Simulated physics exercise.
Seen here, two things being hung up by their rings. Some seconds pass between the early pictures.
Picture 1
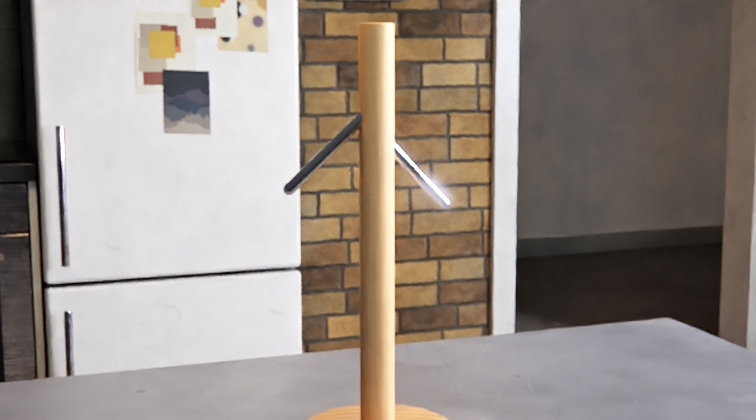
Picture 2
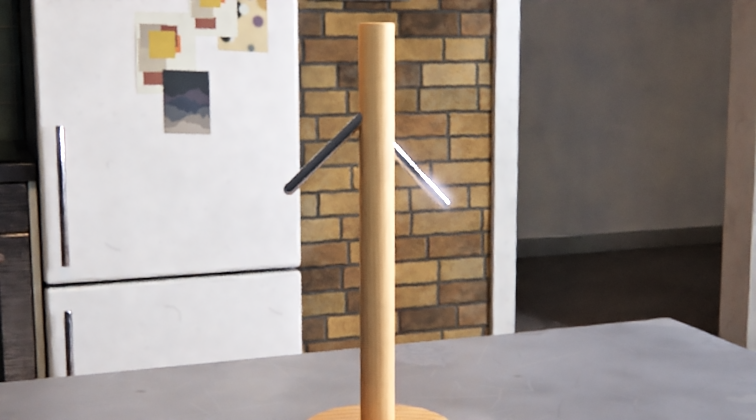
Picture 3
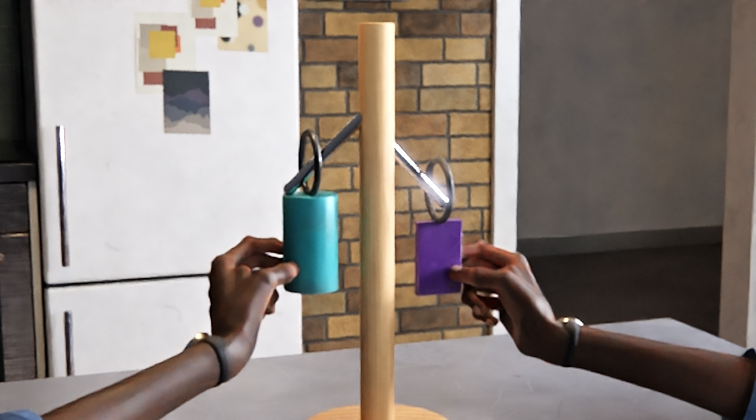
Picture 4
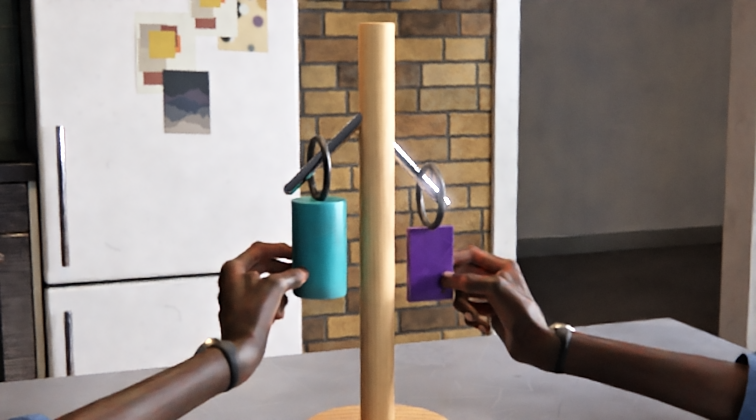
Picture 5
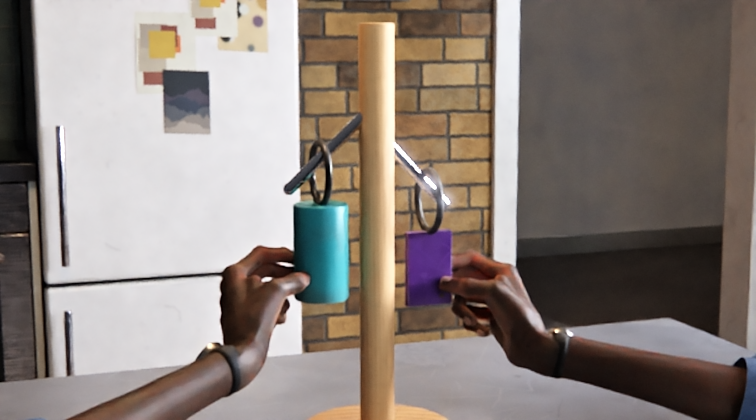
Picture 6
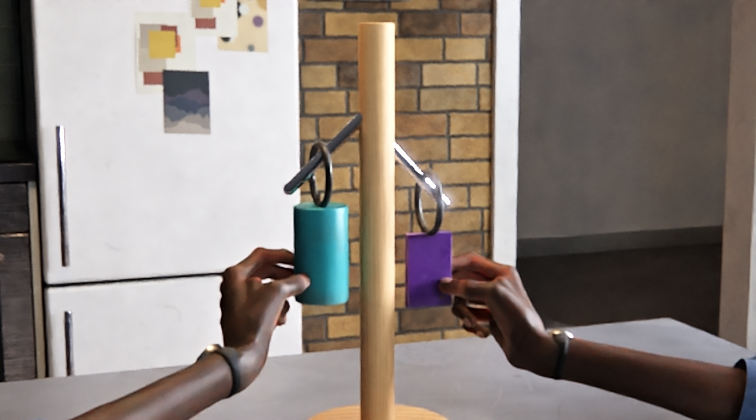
The video shows a wooden post with two slanted pegs on a gray table; then two hands hold a turquoise cylinder on the left and a purple tag on the right, moving their rings slightly inward and down along the pegs.
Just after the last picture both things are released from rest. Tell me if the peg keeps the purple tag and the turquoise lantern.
The purple tag slips down; the turquoise lantern slips down.
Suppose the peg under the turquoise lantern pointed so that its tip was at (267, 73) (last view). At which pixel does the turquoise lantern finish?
Close to (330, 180).
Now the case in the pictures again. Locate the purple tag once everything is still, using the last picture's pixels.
At about (527, 402).
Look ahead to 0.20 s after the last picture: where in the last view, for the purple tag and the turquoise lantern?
About (452, 326), and the other about (287, 318).
Then, 0.20 s later than the last frame, purple tag dropping near (452, 326); turquoise lantern dropping near (286, 318).
When it is over, the purple tag drops to the table, near (527, 402); the turquoise lantern drops to the table.
